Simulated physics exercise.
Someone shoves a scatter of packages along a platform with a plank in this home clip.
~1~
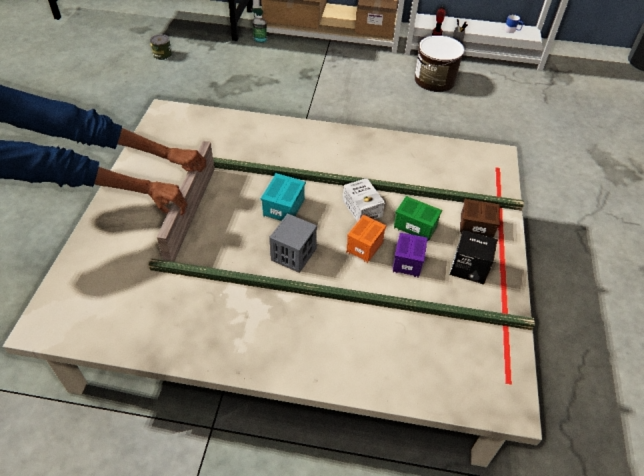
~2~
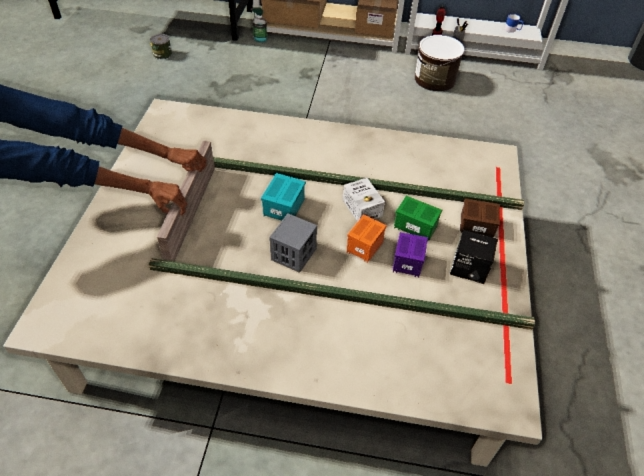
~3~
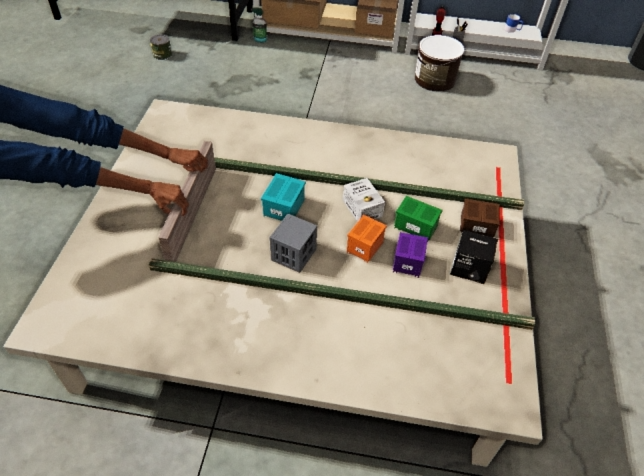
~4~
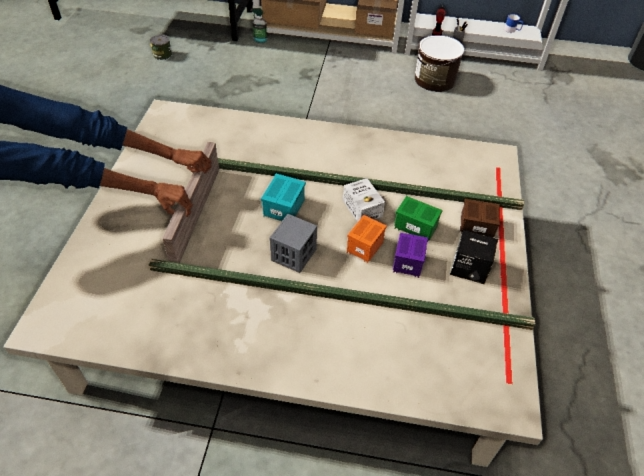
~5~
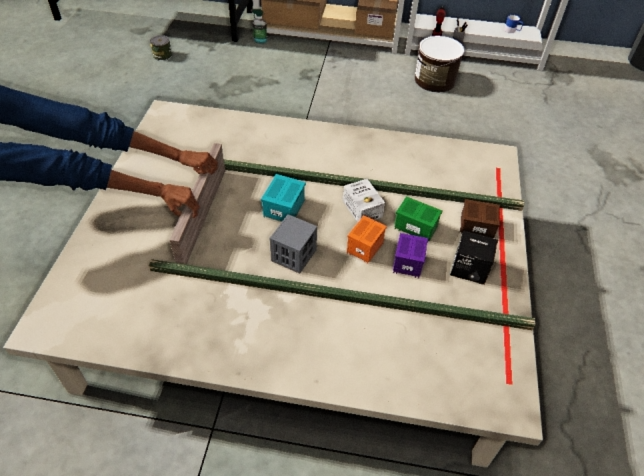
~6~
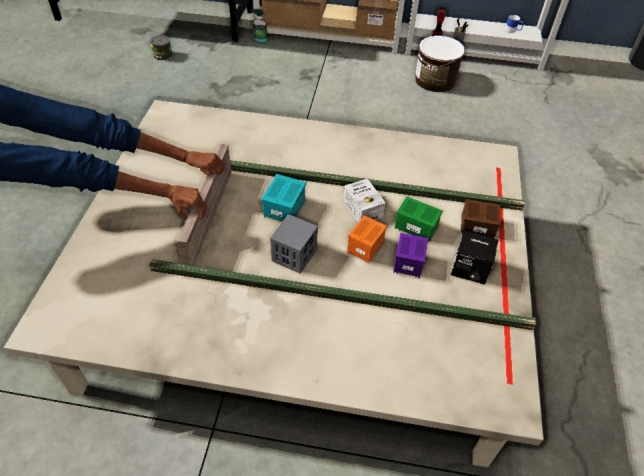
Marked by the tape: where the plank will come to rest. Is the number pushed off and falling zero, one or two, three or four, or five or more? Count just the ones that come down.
More than four drop off.
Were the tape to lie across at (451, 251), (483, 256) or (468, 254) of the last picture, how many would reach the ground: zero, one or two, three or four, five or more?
Taking them in turn, three to four; at least five; three to four.
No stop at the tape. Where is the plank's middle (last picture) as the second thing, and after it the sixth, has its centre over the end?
The middle is near (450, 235) first and near (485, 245) after.
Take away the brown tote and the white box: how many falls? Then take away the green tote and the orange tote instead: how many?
The answer is 4 and then 4.
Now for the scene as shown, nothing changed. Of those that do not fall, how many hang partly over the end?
2.
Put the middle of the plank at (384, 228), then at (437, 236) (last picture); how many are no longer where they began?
At the one place 8, at the other 8.
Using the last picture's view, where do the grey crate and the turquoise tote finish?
Roughly at (527, 275) and at (522, 231), in that order.
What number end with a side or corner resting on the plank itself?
The count comes out at 2.
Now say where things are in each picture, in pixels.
The first picture shows brown tote (479, 219); black box (473, 257); green tote (417, 219); plank (189, 200); tape (502, 259).
The second picture shows black box (474, 257); plank (189, 199).
The third picture shows green tote (417, 219); orange tote (366, 239).
The fourth picture shows brown tote (480, 219); purple tote (410, 255).
The fifth picture shows black box (474, 258); turquoise tote (284, 200).
The sixth picture shows brown tote (480, 219); black box (474, 258); green tote (418, 220); plank (207, 203); tape (503, 259).
A little later, none off yet; brown tote at rest near (480, 219); black box at rest near (474, 258); green tote at rest near (418, 220).
Next, none off yet; brown tote shifted about its own width near (508, 221); black box shifted about its own width near (509, 262); green tote shifted well along near (483, 234).
When it is over, the number that fall off is five or more; down, white box, orange tote, purple tote, green tote, black box and brown tote.
